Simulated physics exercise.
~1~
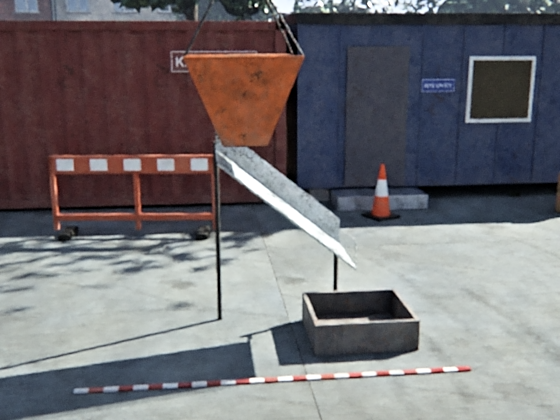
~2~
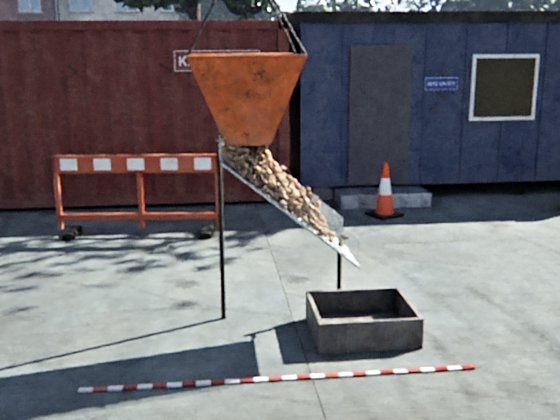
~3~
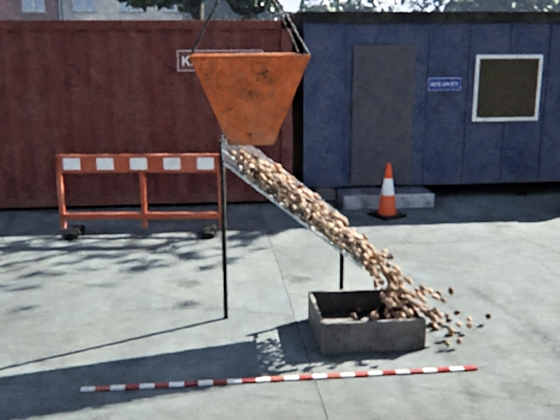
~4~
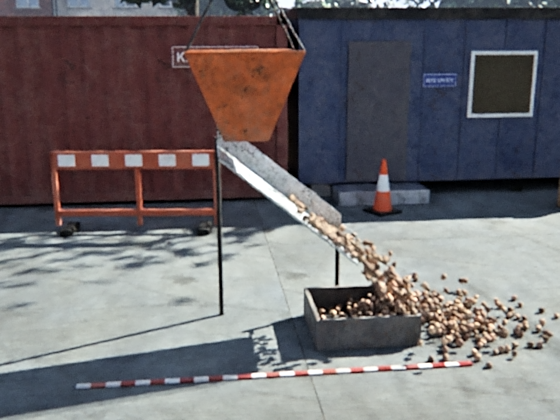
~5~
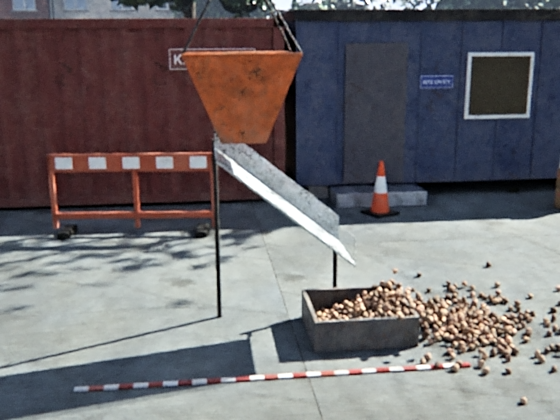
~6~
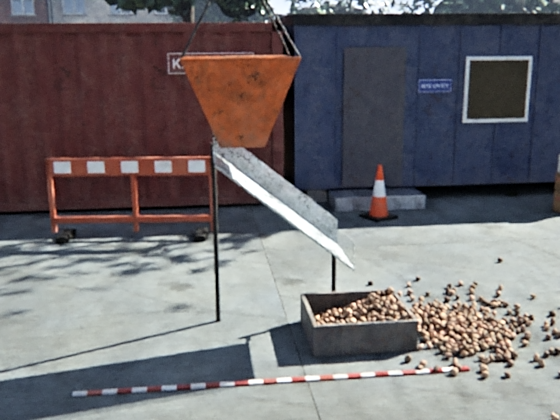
In a sunlit concrete yard, seen from the front by a slightly swaying camera, an orange skip hangs above a sloping steel chute. Behind are a red container and a blue cabin, with an orange-and-white barrier at left and a traffic cone at right, while a grey open bin and a red-and-white striped pole lie in front. Brown and tan cobbles pour from the skip and slide down the chute to the right. They spill off its lower end, some dropping into the bin and others overshooting it. The chute empties, leaving the bin heaped and many stones scattered to its right.
